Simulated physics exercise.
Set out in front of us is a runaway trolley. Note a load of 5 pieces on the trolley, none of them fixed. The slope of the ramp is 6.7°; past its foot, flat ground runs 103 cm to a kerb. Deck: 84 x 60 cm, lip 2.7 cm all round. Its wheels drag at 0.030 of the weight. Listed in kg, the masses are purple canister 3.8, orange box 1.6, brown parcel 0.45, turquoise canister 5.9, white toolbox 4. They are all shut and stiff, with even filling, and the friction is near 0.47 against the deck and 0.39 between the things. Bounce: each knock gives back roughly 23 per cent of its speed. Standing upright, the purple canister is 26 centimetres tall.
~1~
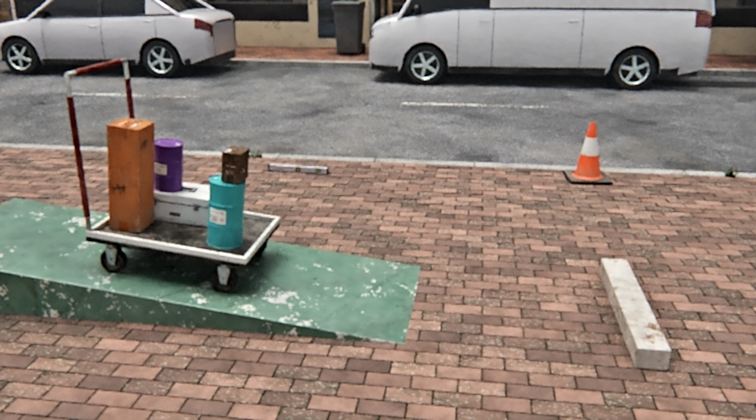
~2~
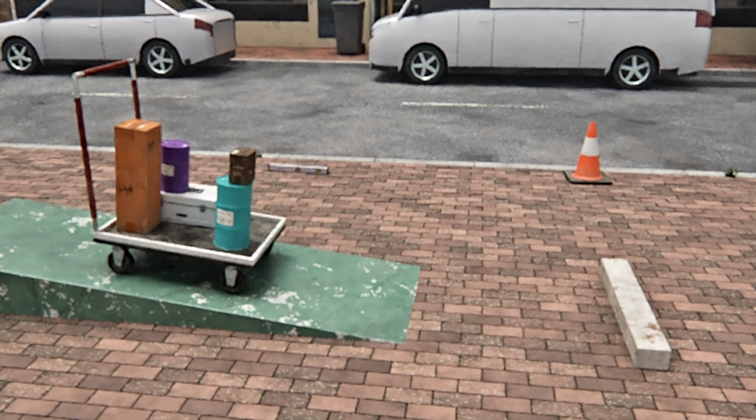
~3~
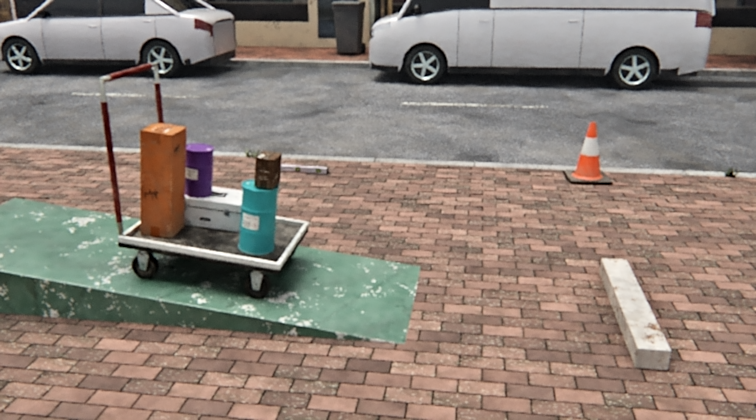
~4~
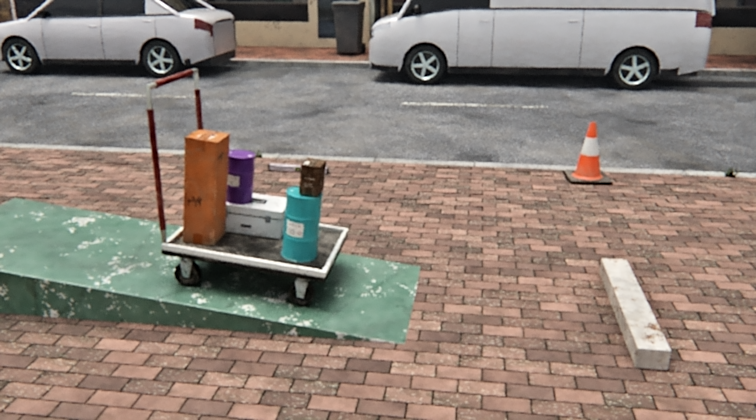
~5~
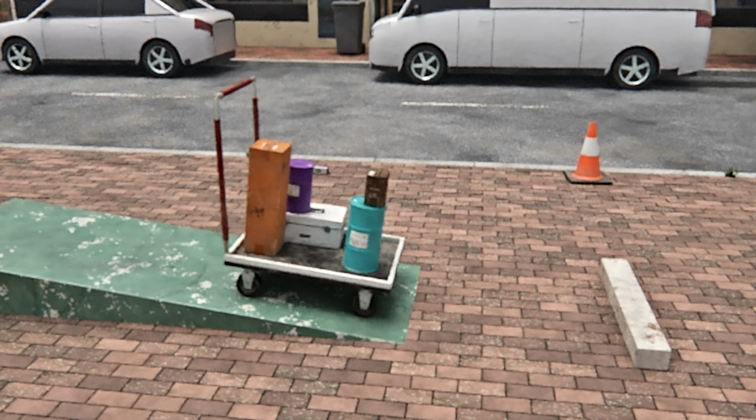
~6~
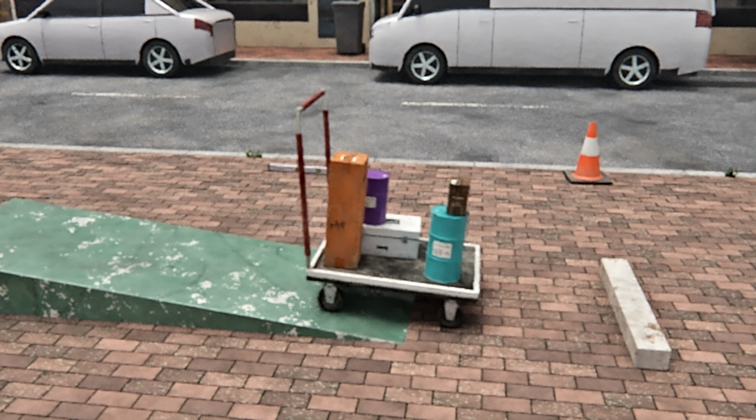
The clip shows a flat trolley carrying an orange box, purple and turquoise canisters, a white toolbox and a brown parcel as it rolls rightward down a green ramp, its front wheels moving onto the brick paving.
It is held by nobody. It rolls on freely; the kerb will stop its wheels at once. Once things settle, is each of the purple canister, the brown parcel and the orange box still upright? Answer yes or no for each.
Purple canister: Yes, brown parcel: No, orange box: No.
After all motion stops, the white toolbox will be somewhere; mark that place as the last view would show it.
End point: Approx. (550, 249).
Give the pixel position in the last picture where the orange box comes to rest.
Somewhere around (561, 240).
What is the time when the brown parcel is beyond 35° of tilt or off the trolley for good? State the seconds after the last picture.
Time: Approximately 0.7 s.
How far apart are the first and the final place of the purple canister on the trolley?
Start to finish, roughly 22 cm.
Then, 0.50 s on from there, 7 cm to the kerb.
Then, 0.70 s on from there, trolley at the kerb; orange box 13° off its base near (520, 226); brown parcel 9° off its base near (645, 204); purple canister moved 13 cm near (543, 212).
Then, 0.80 s on from there, trolley at the kerb; brown parcel now off the trolley; orange box 27° off its base near (535, 227); purple canister moved 20 cm near (556, 213).
Then, 1.00 s on from there, trolley at the kerb; orange box 51° off its base near (559, 238); purple canister moved 23 cm near (561, 213); turquoise canister 17° off its base.
In the end, off the trolley and tipped over, brown parcel; toppled on the trolley, orange box; not toppled but over 10 cm from the start, purple canister, turquoise canister and white toolbox. At the end, from the last picture's camera, purple canister near (561, 213), brown parcel near (711, 321).
